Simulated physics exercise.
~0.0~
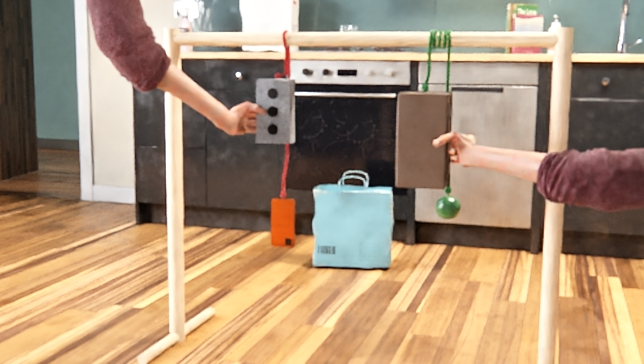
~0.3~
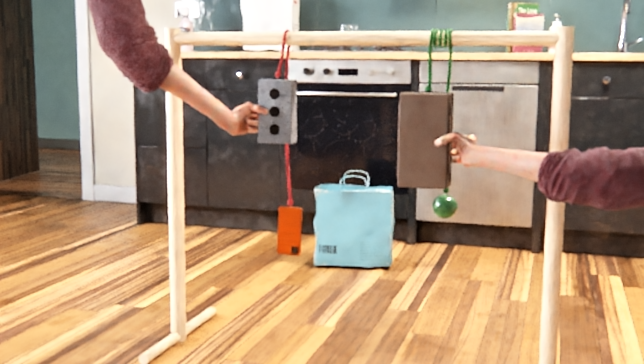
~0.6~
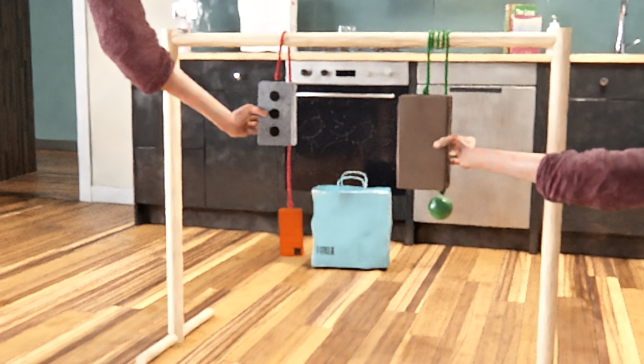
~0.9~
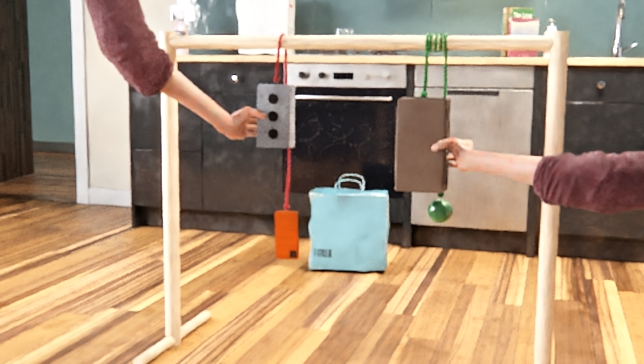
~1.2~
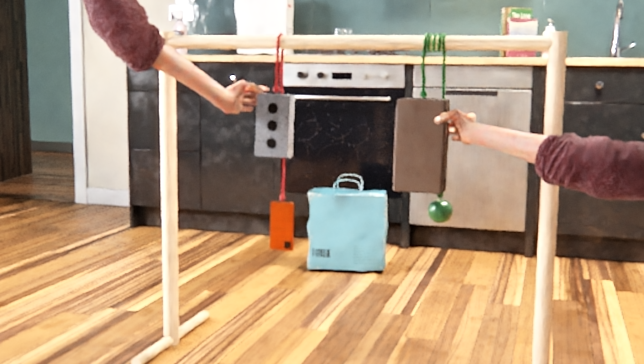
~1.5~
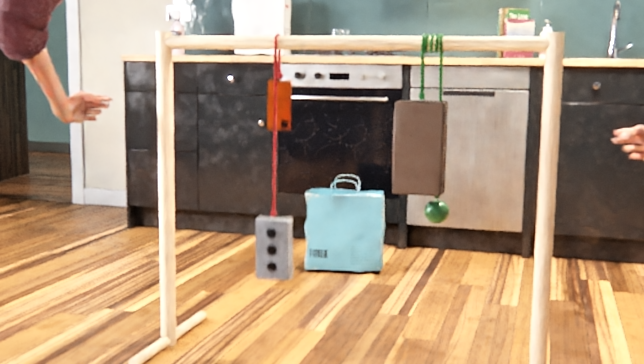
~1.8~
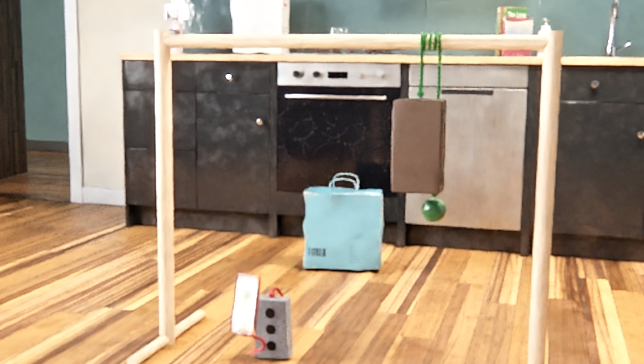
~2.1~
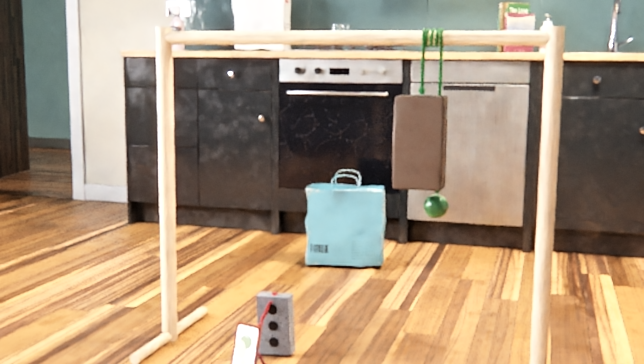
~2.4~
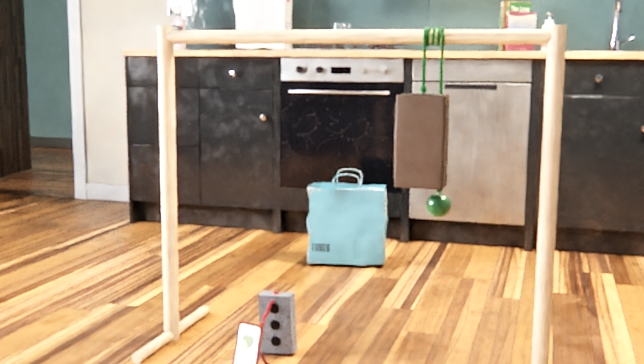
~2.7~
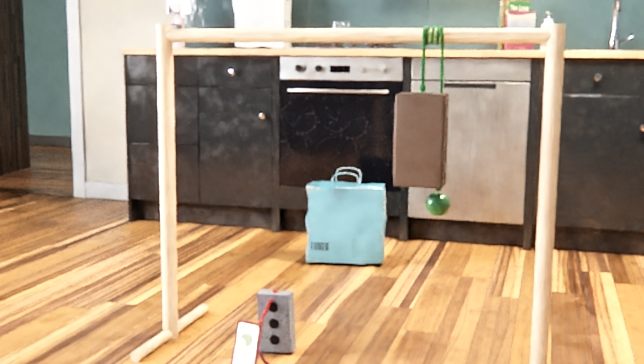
In a kitchen, two hands release a grey block and brown case hung from a rail; the block falls, the case stays hanging.
